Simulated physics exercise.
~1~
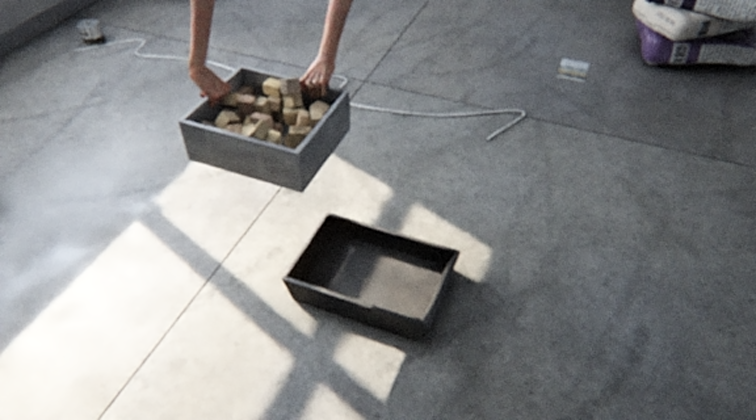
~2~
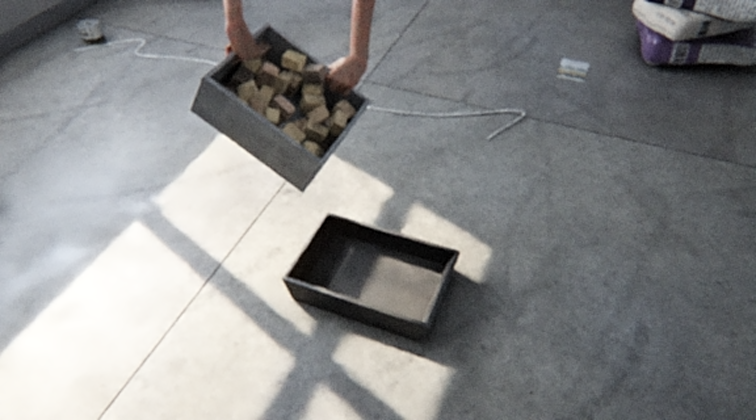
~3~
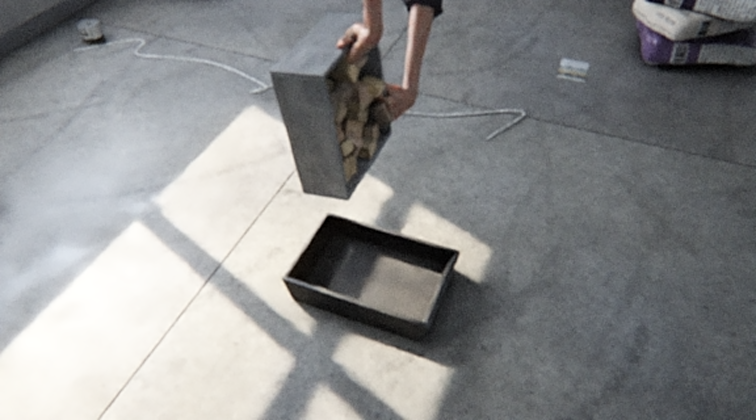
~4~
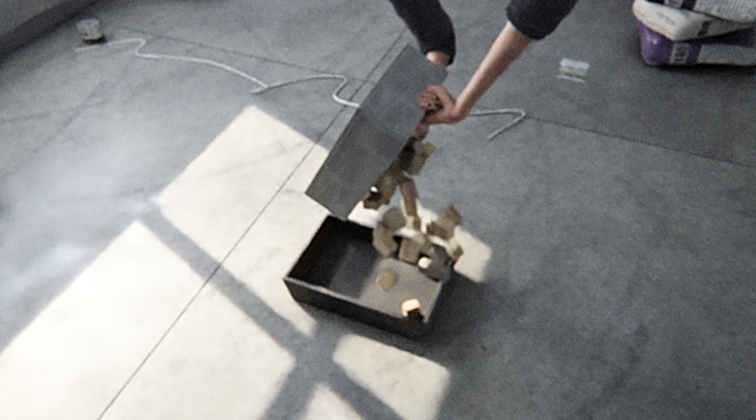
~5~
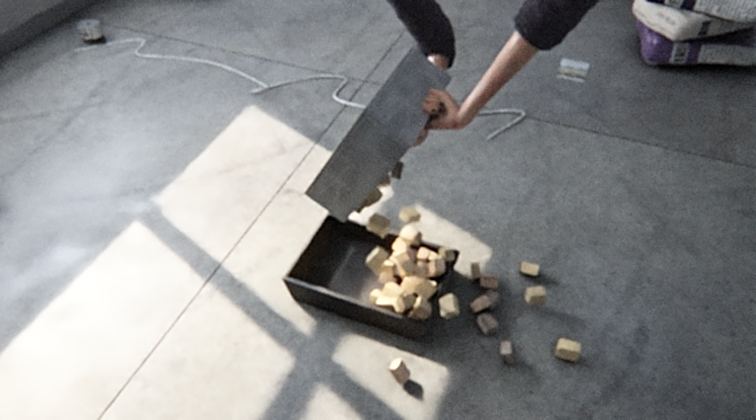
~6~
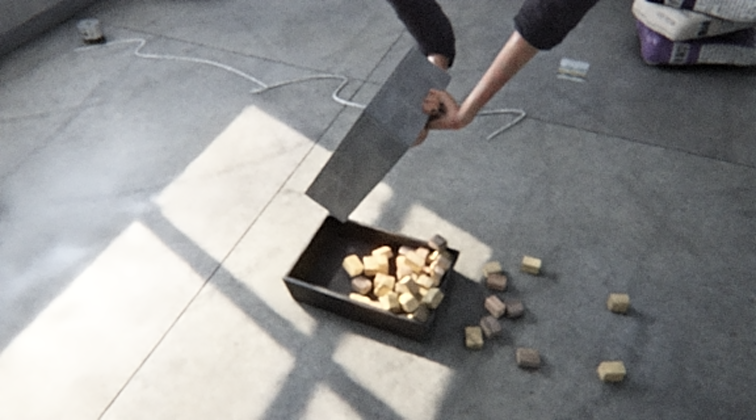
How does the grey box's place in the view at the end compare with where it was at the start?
At the start the grey box is held above and to the left of the black tray. By the end it is farther right, at about the same height in the view, held tipped over the tray.
At the start, two hands hold a grey box of small wooden blocks above and to the left of an empty black tray on a sunlit concrete floor. The hands lift the box a little and begin tipping it to the right. They carry it rightward as it swings up steeply, with the blocks crowding towards its lower side. Tilted past upright, the box pours the blocks in a tumbling stream into the right part of the tray. Some land or bounce onto the floor, mostly to the right. Finally the box stays tipped over the tray, most blocks lying inside and a smaller number scattered outside.
